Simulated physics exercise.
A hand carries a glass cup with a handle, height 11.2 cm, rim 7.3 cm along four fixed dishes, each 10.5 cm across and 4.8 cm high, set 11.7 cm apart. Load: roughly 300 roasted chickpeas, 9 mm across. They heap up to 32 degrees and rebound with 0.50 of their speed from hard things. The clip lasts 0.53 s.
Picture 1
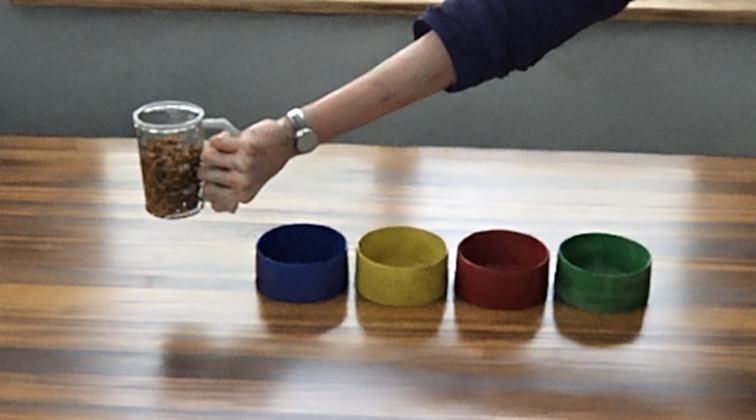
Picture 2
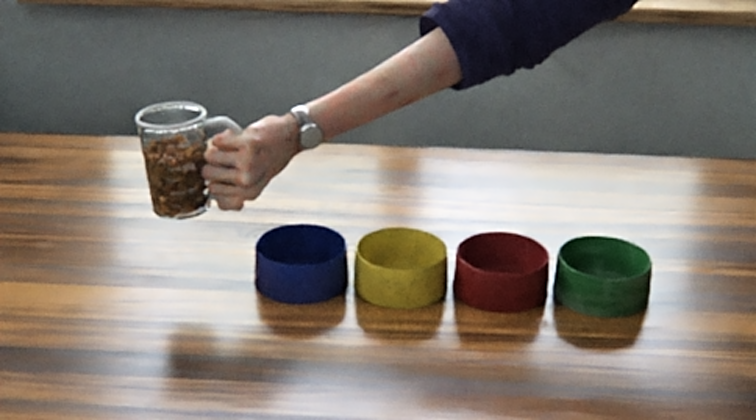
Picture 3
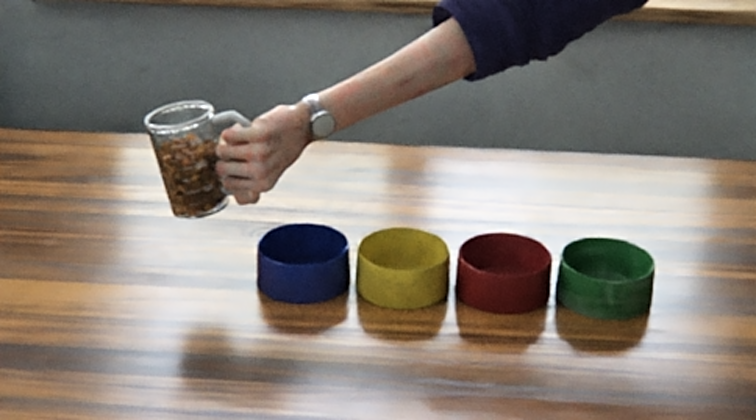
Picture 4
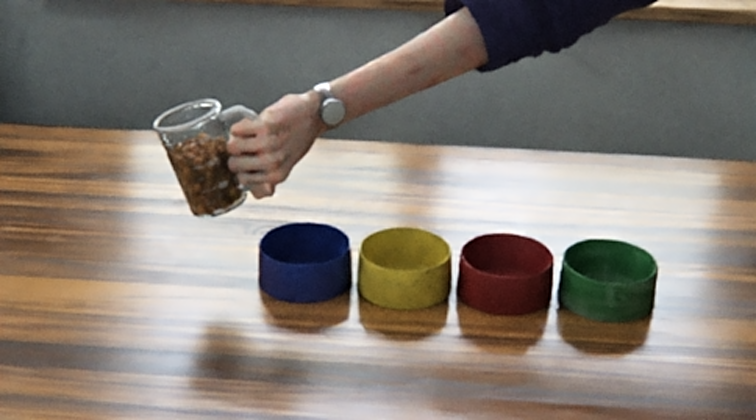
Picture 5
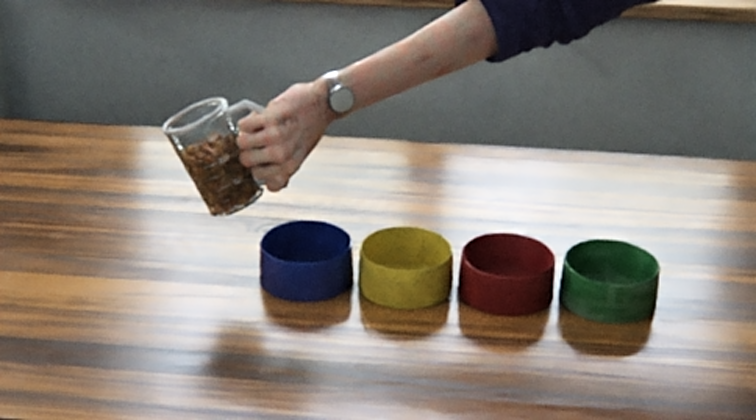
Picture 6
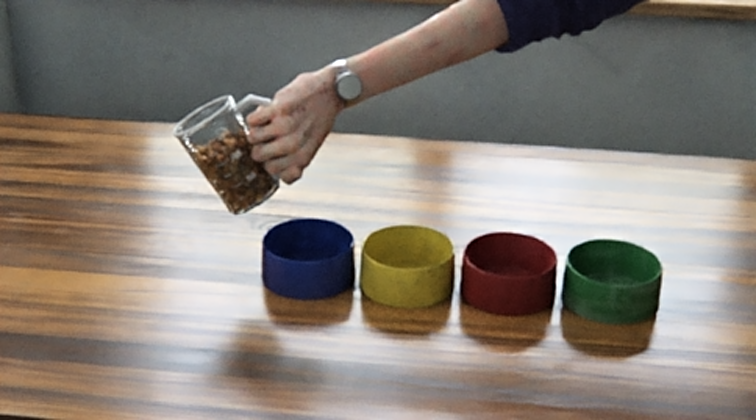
A hand moves a glass cup of brown pieces slightly right while tilting it leftward.
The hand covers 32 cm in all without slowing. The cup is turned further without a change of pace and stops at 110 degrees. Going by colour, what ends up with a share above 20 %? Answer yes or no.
Red: No, blue: Yes, green: No, yellow: Yes, counter: No.
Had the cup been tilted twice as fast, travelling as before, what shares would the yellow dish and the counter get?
Yellow 0, counter 60.
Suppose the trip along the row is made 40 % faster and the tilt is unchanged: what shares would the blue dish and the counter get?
Blue 0, counter 0.
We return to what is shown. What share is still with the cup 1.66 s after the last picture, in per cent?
Some 40 per cent of the load.
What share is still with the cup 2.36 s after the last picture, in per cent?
About 5 per cent.
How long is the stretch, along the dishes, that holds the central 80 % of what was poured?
About 13 cm.
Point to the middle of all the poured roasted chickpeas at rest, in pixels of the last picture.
Near (332, 266).
Then, 0.99 s after the last picture, tilt 94 degrees; cup holds 100 %.
Then, 1.66 s after the last picture, tilt 110 degrees; cup holds 40 %, blue 55 %.
Then, 2.36 s after the last picture, tilt 110 degrees; cup holds 5 %, blue 65 %, yellow 25 %.
In the end, red 0 %, blue 65 %, green 0 %, yellow 30 %, counter 5 %.
